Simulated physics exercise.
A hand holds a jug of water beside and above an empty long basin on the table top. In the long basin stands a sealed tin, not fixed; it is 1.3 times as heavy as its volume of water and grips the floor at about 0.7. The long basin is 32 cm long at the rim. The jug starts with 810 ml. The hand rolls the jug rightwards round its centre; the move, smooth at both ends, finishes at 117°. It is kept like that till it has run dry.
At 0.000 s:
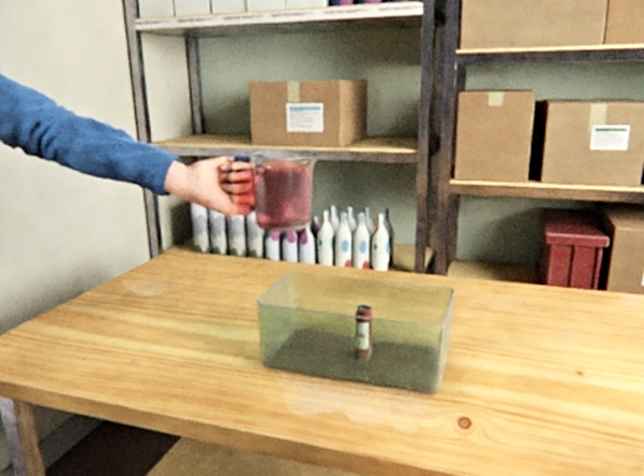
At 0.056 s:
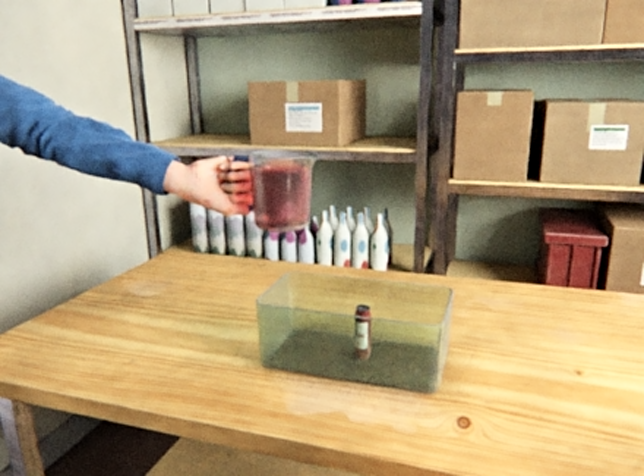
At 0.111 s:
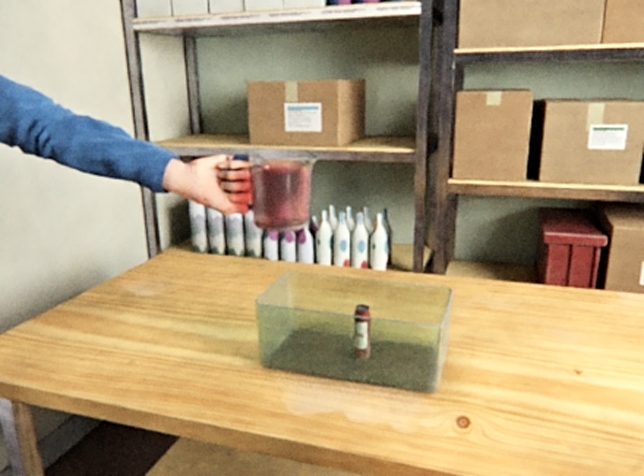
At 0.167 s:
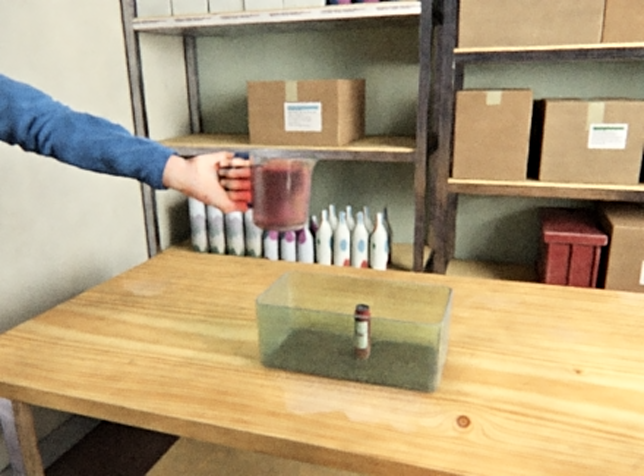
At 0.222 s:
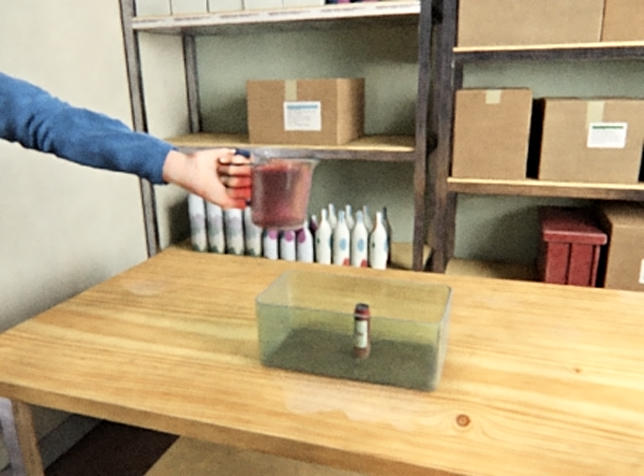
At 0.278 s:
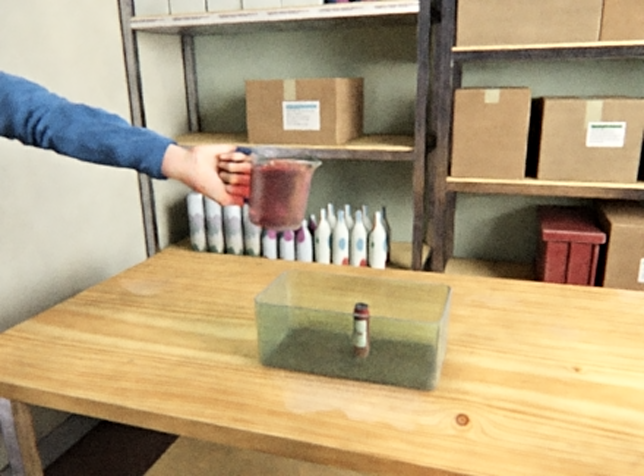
A hand holding a jug of reddish liquid tilts it slightly rightwards above a clear basin with a small tin inside.
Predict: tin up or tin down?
The tin goes over.
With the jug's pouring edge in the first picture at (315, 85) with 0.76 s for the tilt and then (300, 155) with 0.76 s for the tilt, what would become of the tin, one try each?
First it keeps standing; then it falls.
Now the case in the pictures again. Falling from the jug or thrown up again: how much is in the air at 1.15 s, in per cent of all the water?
Some 22 per cent.
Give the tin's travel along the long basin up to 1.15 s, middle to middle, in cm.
About 0 cm.
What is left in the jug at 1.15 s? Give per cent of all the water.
Near 18 in a hundred.
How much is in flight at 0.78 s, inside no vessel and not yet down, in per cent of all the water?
Near 16 in a hundred.
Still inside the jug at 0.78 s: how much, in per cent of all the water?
Near 78 in a hundred.
By 0.78 s the tilt is 65° and 79 per cent is still to pour; the tin stands where it began.
By 1.15 s the tilt is 105° and 19 per cent is still to pour; the tin stands where it began.
By 1.54 s the tilt is 117° and 0 per cent is still to pour; the tin leans 35°.
By 1.96 s the tilt is 117° and 0 per cent is still to pour; the tin lies on its side.
At rest the tin lies on its side.
